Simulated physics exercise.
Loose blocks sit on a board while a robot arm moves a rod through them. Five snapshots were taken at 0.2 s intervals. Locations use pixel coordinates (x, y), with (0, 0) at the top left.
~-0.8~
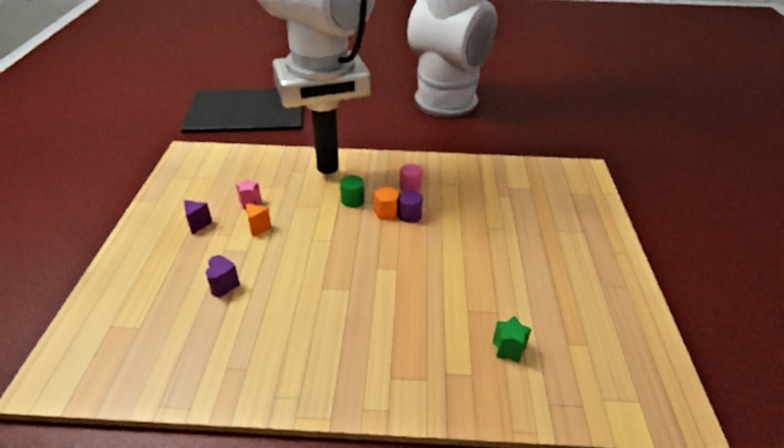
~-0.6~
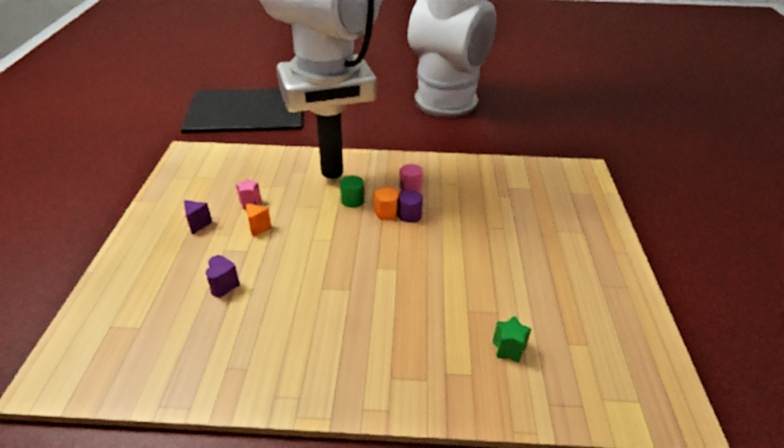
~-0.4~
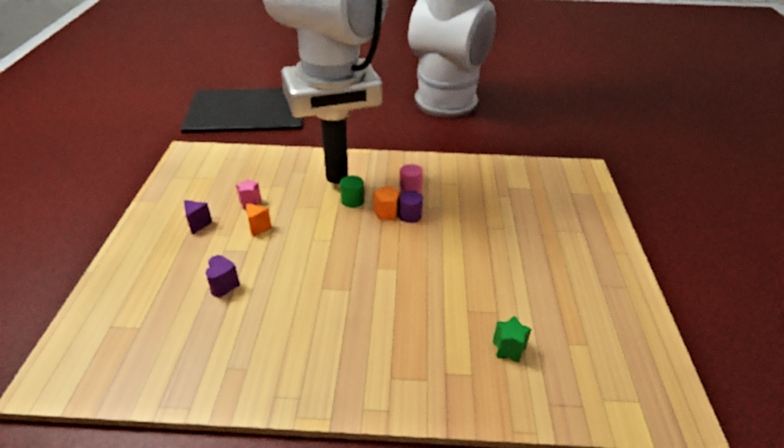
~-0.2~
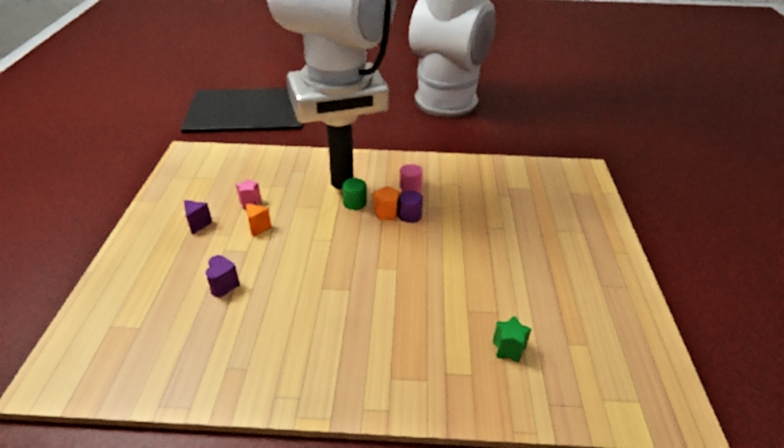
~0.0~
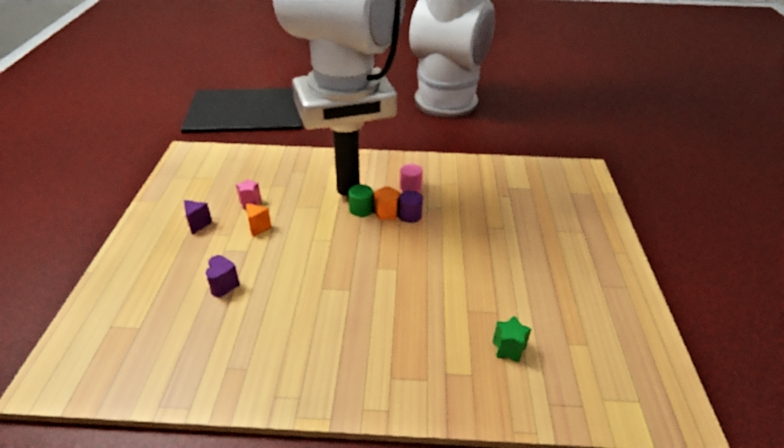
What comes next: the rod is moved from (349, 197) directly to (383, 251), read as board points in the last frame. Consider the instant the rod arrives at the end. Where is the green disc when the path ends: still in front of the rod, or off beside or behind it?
It holds its place in front.
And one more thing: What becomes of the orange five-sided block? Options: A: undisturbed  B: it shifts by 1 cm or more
B.
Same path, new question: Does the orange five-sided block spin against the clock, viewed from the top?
Yes, I think so.
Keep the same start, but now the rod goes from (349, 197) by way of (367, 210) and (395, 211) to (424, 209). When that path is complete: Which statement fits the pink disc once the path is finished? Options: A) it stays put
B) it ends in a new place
Correct choice: A.
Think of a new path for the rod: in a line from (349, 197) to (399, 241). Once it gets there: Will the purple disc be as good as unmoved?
I'd say no.
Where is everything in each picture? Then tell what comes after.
The first picture shows lower end of the rod at (328, 168), tops of blocks, green disc at (352, 182), orange five-sided block at (387, 193), purple disc at (411, 197), pink disc at (411, 169).
The second picture shows rod at (332, 172), blocks as before.
The third picture shows rod at (337, 177), blocks as before.
The fourth picture shows rod at (343, 183), green disc at (354, 184).
The fifth picture shows rod at (348, 189), green disc at (361, 190), orange five-sided block at (387, 193), purple disc at (411, 197), pink disc at (411, 169).
The first path, step by step. One third of the way, rod at (359, 206); green disc at (371, 209); orange five-sided block at (393, 201), turned 70° anticlockwise; purple disc at (418, 196).
Two thirds of the way, rod at (371, 225); green disc at (385, 228); orange five-sided block at (393, 201), turned 70° anticlockwise; purple disc at (418, 196).
At the end, rod at (383, 244); green disc at (401, 247); orange five-sided block at (393, 201), turned 70° anticlockwise; purple disc at (418, 196); pink disc not moved.
